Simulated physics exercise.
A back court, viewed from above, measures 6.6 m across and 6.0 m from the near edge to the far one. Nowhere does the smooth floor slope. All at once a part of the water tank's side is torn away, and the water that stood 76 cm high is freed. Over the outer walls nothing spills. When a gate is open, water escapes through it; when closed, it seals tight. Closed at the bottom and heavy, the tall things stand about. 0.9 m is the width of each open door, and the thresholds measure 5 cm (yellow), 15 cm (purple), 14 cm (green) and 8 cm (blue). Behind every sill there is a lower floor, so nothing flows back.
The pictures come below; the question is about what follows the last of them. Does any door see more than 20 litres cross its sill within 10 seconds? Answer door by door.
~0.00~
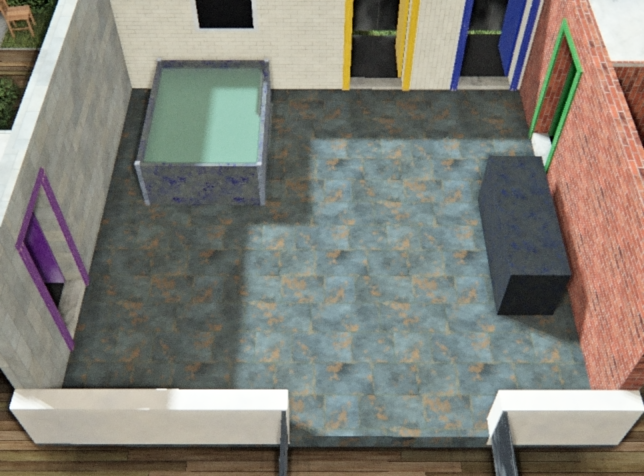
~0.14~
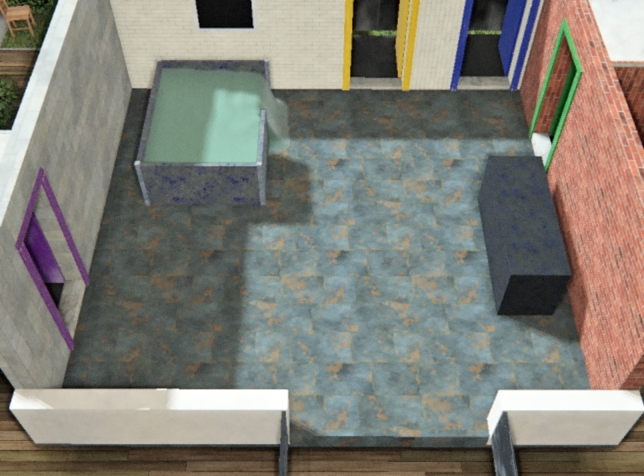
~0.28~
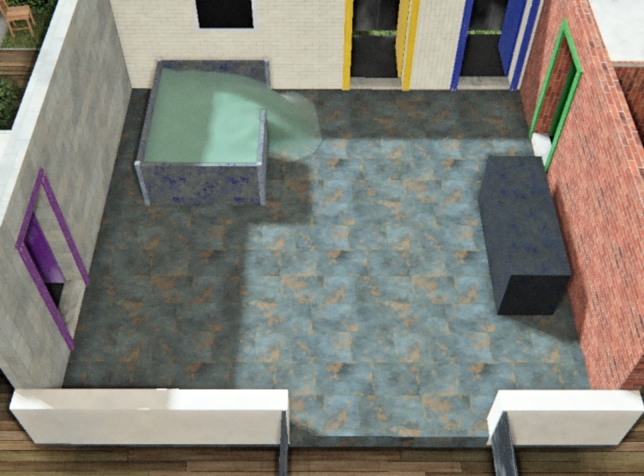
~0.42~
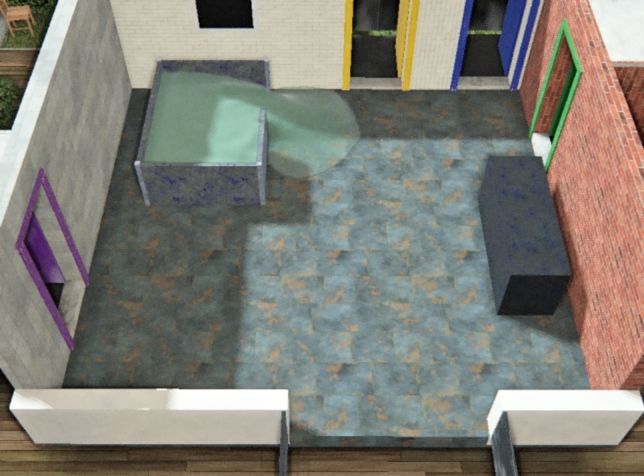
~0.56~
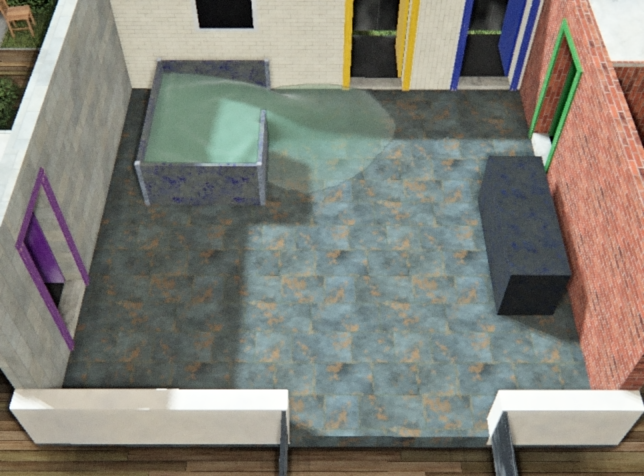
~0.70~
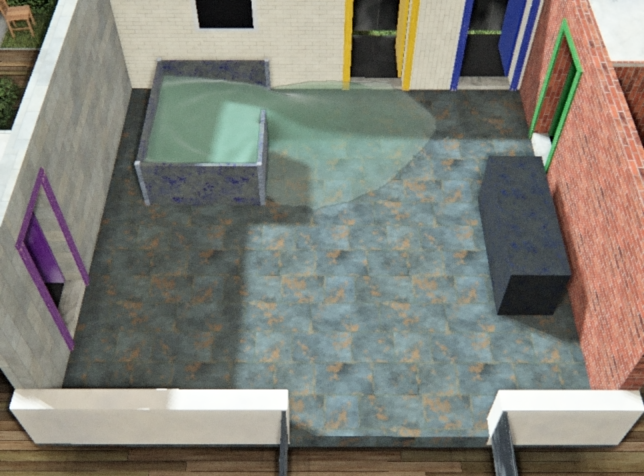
Taking each door, the yellow door does; the purple door does not; the green door does; the blue door does.
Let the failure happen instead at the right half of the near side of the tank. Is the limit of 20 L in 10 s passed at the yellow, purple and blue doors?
Result: Yellow limit not passed, purple limit not passed, blue limit not passed.
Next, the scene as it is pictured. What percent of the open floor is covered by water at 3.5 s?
Some 45 per cent of the floor is wet.
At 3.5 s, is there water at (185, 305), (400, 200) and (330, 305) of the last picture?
First spot not yet wet, second submerged, third not yet wet.
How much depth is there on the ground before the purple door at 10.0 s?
I'd say close to 6.5 cm.
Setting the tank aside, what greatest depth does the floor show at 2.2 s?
About 44 cm at most.
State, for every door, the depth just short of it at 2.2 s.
In centimetres - yellow: 14, purple: 0, green: 29, blue: 19.
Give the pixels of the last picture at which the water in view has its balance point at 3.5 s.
Its balance point sits around (348, 154).
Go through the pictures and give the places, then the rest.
The first frame shows still water, 76 cm deep, in the water tank at (207, 114).
In the second frame, water pours out at (265, 111) and has run 0.6 m, to (273, 100); typically 8 cm deep outside, 76 cm at the water tank's back.
In the third frame, the front is at (312, 149), 0.9 m from the gap at (265, 114); 1.0 m2 of floor is under water; 76 cm left at the back of the water tank.
In the fourth frame, water pours out at (265, 115) and has run 1.5 m, to (353, 141); typically 9 cm deep outside, 72 cm at the water tank's back.
In the fifth frame, the front is at (390, 130), 2.0 m from the gap at (265, 115); 3.6 m2 of floor is under water; 66 cm left at the back of the water tank.
In the sixth frame, water pours out at (265, 115) and has run 2.7 m, to (429, 118); typically 6 cm deep outside, 65 cm at the water tank's back.
After 1.4 s water covers 30 % of the floor and is deepest (42 cm) near (514, 91); yellow door 17 cm at the sill, 18 L in, purple door not reached, green door 14 cm at the sill, 0 L in, blue door 10 cm at the sill, 0 L in.
After 2.2 s water covers 35 % of the floor and is deepest (44 cm) near (508, 113); yellow door 14 cm at the sill, 58 L in, purple door not reached, green door 29 cm at the sill, 19 L in, blue door 19 cm at the sill, 14 L in.
After 3.5 s water covers 45 % of the floor and is deepest (30 cm) near (514, 195); yellow door 10 cm at the sill, 92 L in, purple door not reached, green door 27 cm at the sill, 103 L in, blue door 20 cm at the sill, 98 L in.
After 6.0 s water covers 75 % of the floor and is deepest (19 cm) near (503, 91); yellow door 7 cm at the sill, 116 L in, purple door not reached, green door 17 cm at the sill, 158 L in, blue door 18 cm at the sill, 237 L in.
After 10.0 s water covers 95 % of the floor and is deepest (10 cm) near (123, 376); yellow door 9 cm at the sill, 133 L in, purple door 6 cm at the sill, 0 L in, green door 9 cm at the sill, 165 L in, blue door 10 cm at the sill, 306 L in.
